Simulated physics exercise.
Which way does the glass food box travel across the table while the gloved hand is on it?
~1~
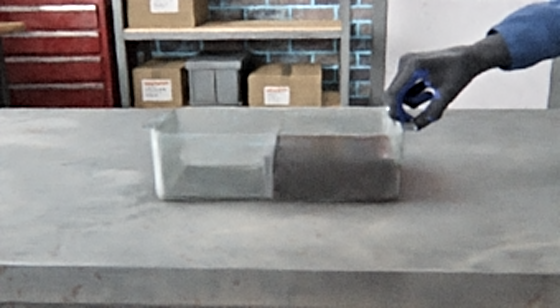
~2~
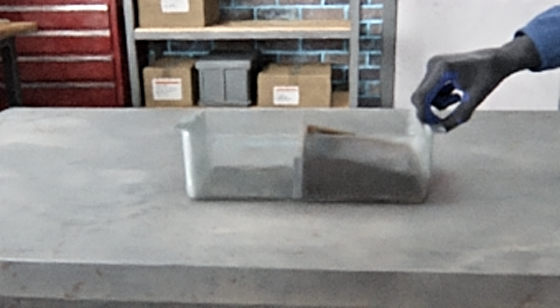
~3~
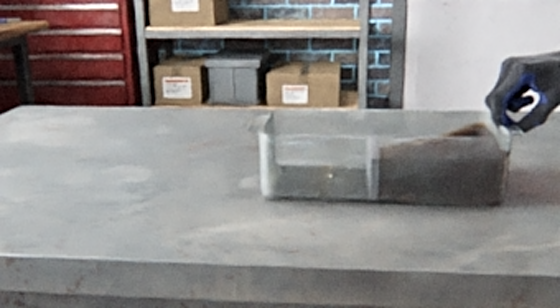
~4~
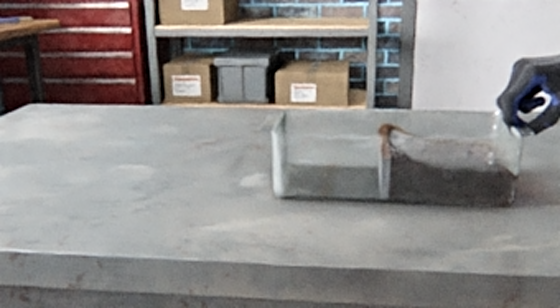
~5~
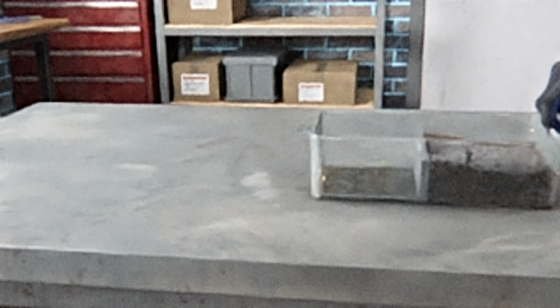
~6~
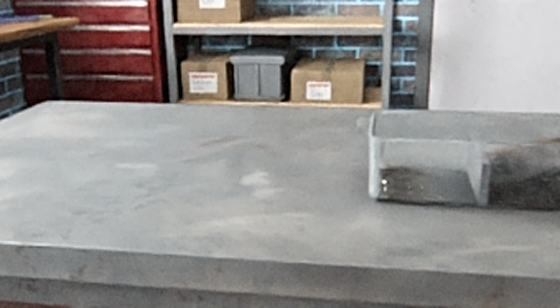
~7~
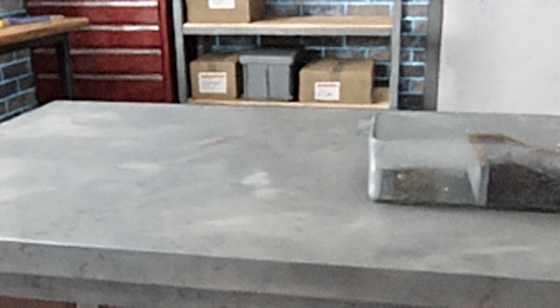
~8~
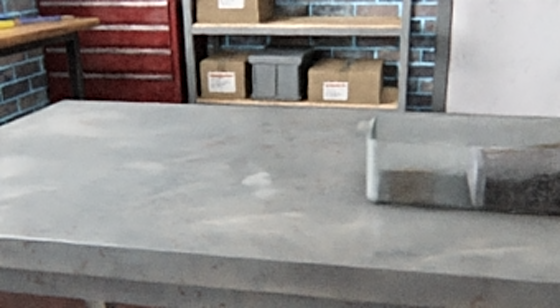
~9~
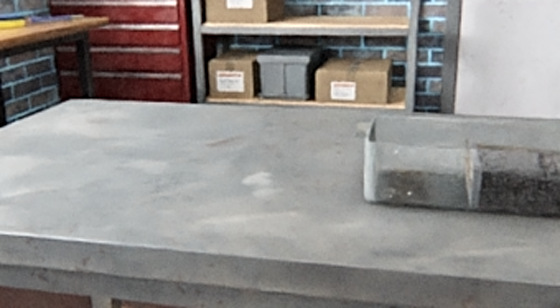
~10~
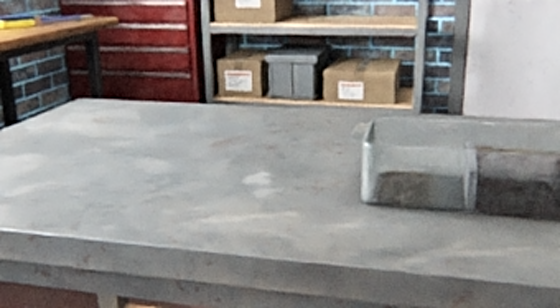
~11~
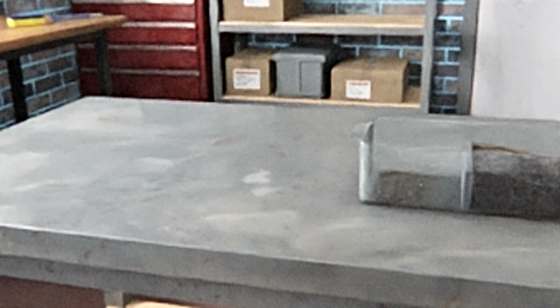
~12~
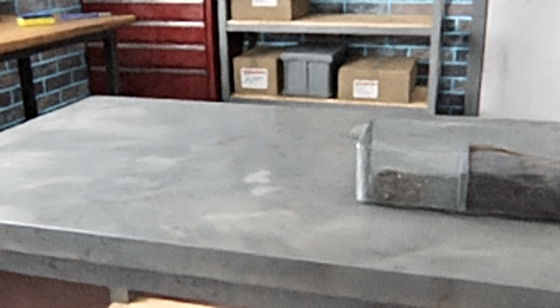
The food box moves to the right, drawn along the table by the gloved hand.
